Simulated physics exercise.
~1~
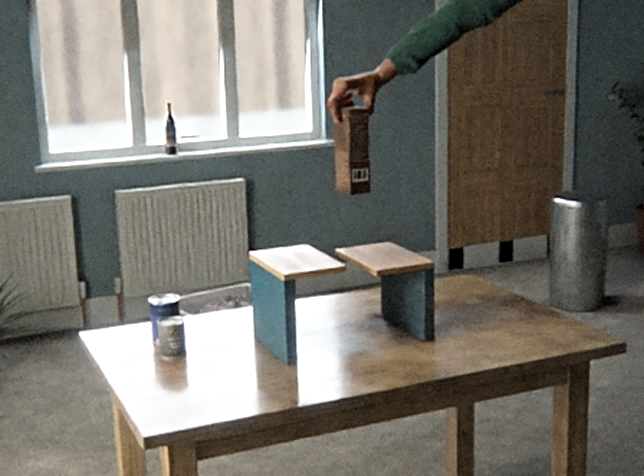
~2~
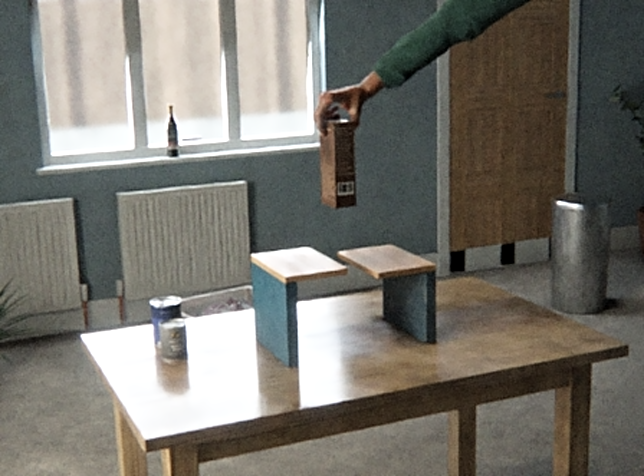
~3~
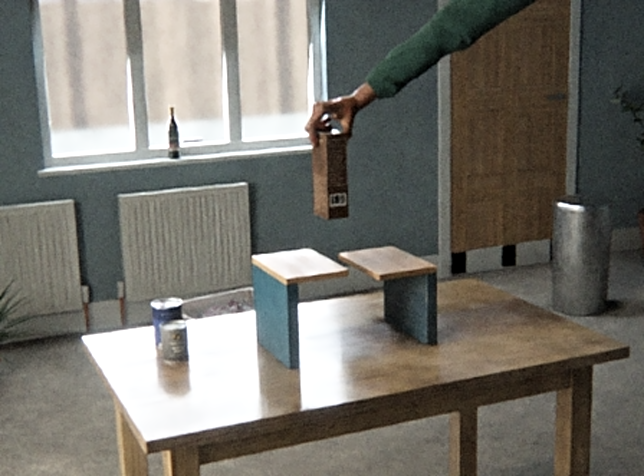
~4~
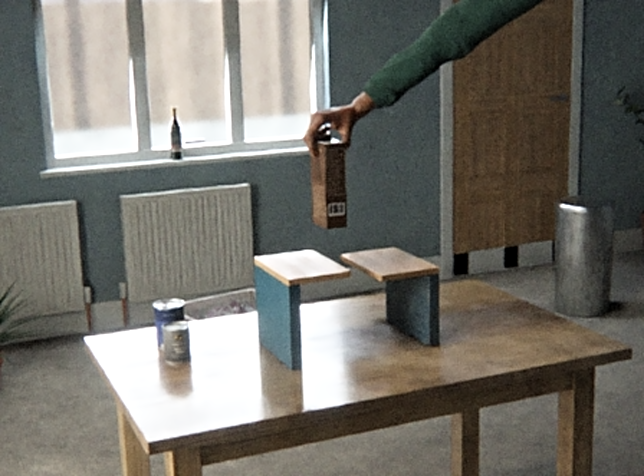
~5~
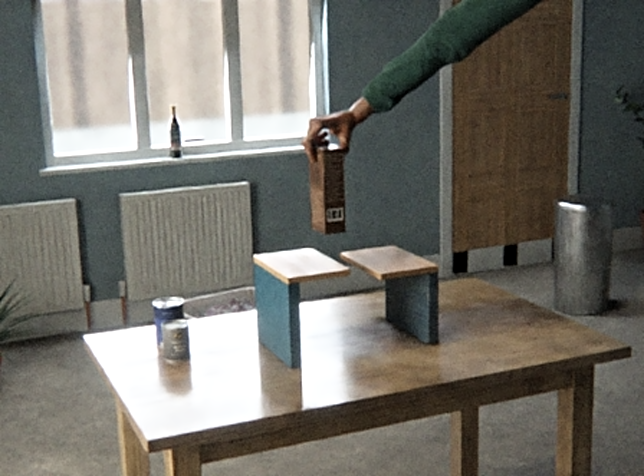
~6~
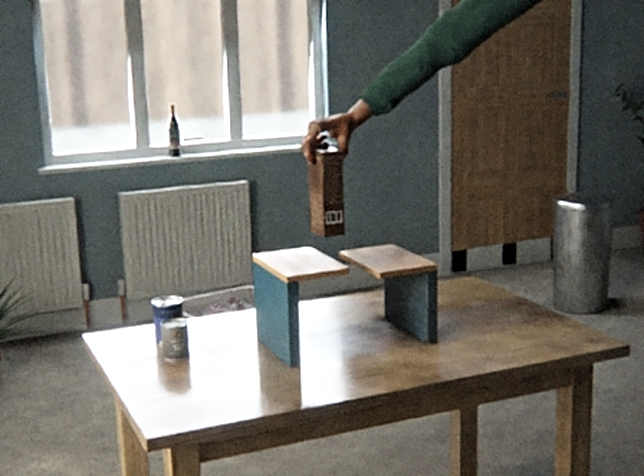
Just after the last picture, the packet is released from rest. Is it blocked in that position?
It stops at the gap.
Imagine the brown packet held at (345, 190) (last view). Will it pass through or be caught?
In that case it slips past.
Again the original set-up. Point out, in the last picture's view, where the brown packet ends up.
It winds up at roughly (327, 216).
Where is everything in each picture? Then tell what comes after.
The first frame shows on its way; brown packet (352, 150); grey tin (172, 337).
The second frame shows on its way; brown packet (338, 163); grey tin (174, 340).
The third frame shows on its way; brown packet (330, 174); grey tin (175, 342).
The fourth frame shows on its way; brown packet (329, 184); grey tin (177, 342).
The fifth frame shows on its way; brown packet (327, 189); grey tin (176, 341).
The sixth frame shows held still over the gap; brown packet (326, 192); grey tin (175, 339).
Then, 0.32 s past the last view, brown packet displaced about its own width near (327, 216).
Then, 0.66 s past the last view, brown packet resting near (327, 216).
Finally, moved from the start, brown packet; the other 2 still in place. Final places as the last picture's camera would see them, brown packet near (327, 216). The packet lodges.
